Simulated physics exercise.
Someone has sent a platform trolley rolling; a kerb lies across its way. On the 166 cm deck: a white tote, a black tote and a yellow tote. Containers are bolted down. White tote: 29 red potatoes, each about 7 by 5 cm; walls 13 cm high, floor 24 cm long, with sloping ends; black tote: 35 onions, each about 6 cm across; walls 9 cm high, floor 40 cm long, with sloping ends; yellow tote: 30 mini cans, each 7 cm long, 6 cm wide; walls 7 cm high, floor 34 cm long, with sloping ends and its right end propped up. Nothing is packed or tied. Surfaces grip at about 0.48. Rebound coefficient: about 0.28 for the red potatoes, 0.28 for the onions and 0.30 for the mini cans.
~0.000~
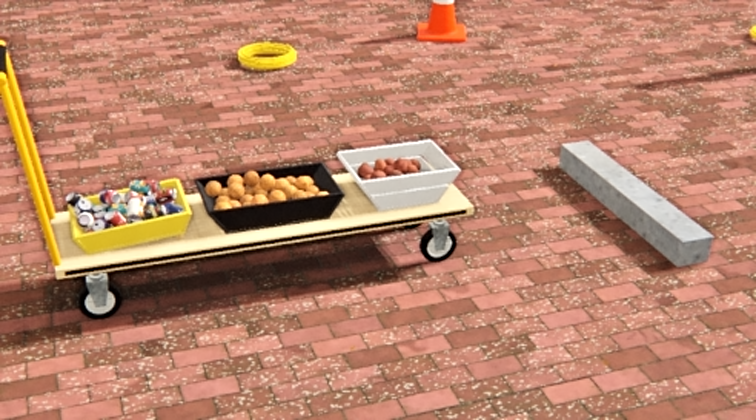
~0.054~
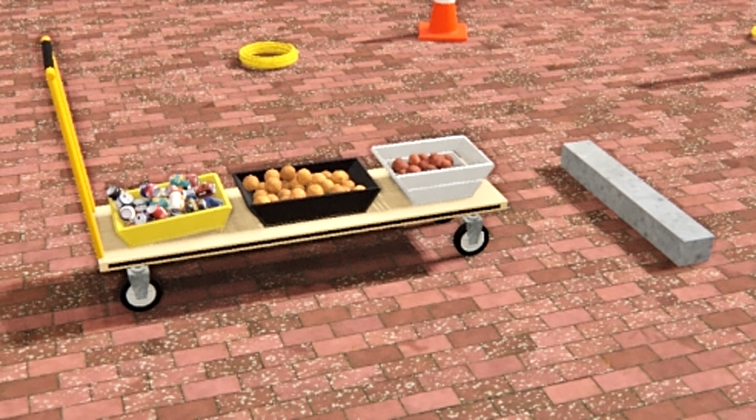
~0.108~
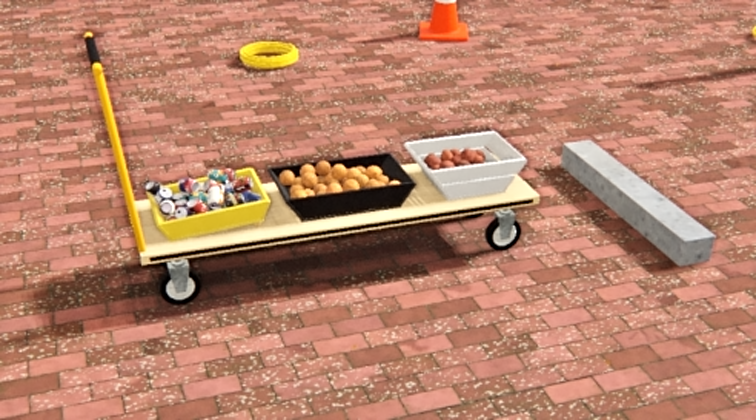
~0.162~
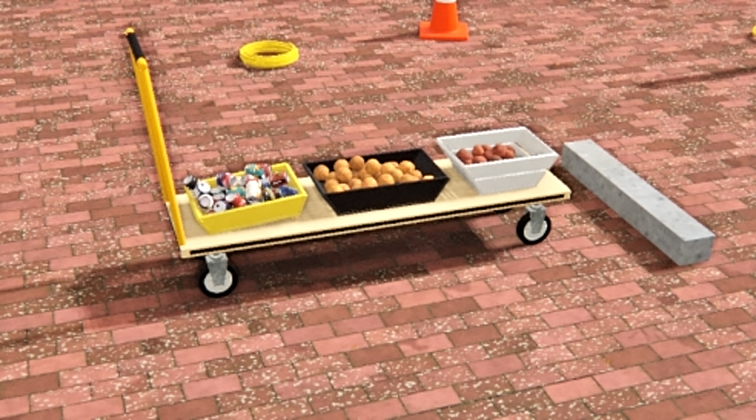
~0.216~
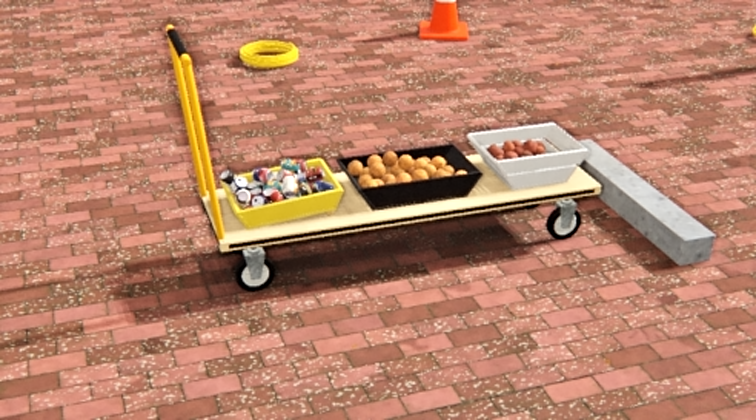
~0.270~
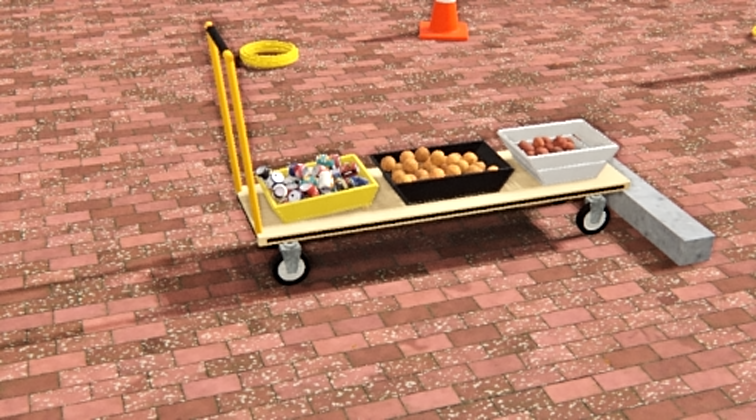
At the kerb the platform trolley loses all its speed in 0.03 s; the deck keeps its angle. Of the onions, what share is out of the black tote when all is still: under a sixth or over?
Out of the black tote go more than a sixth of the onions.
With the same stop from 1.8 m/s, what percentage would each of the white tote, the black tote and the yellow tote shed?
Then white tote 0, black tote 10, yellow tote 20 per cent.
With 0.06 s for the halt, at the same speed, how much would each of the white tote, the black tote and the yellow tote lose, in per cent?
Then white tote 10, black tote 20, yellow tote 30 per cent.
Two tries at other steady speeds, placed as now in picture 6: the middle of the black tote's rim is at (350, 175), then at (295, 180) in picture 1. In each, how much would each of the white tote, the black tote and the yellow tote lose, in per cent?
White tote 0 then 10, black tote 0 then 20, yellow tote 10 then 20 per cent.
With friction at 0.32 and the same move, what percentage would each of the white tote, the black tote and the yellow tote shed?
In that case white tote 20, black tote 20, yellow tote 40 per cent.
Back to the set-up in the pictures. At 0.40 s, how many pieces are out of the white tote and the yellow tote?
Out by then, roughly: White tote 0, yellow tote 2.
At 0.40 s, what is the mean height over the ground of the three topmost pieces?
Roughly 50 cm.
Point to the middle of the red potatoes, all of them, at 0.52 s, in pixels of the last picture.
Near (603, 142).
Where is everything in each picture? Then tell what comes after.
In the first picture (each is followed by its nearest rim corner in this view), black tote, (210, 212); yellow tote, (76, 237); 88 cm short of the stop; none out.
In the second picture, black tote, (250, 205); yellow tote, (119, 230); 73 cm short of the stop.
In the third picture, black tote, (288, 200); yellow tote, (160, 224); 58 cm short of the stop.
In the fourth picture, black tote, (324, 194); yellow tote, (199, 218); 43 cm short of the stop.
In the fifth picture, black tote, (360, 189); yellow tote, (238, 212); 28 cm short of the stop.
In the sixth picture, black tote, (395, 184); yellow tote, (275, 207); 13 cm short of the stop; none out.
After 0.30 s, impact.
After 0.40 s, white tote 29 in, 0 out, black tote 35 in, 0 out and yellow tote 28 in, 2 out.
After 0.52 s, white tote 26 in, 3 out, black tote 28 in, 7 out and yellow tote 26 in, 4 out.
After 0.75 s, white tote 26 in, 3 out, black tote 26 in, 9 out and yellow tote 20 in, 10 out.
When it is over (at 1.26 s), white tote 26 in, 3 out, black tote 26 in, 9 out and yellow tote 19 in, 11 out. Asked share, 9 of 35, 26 per cent.
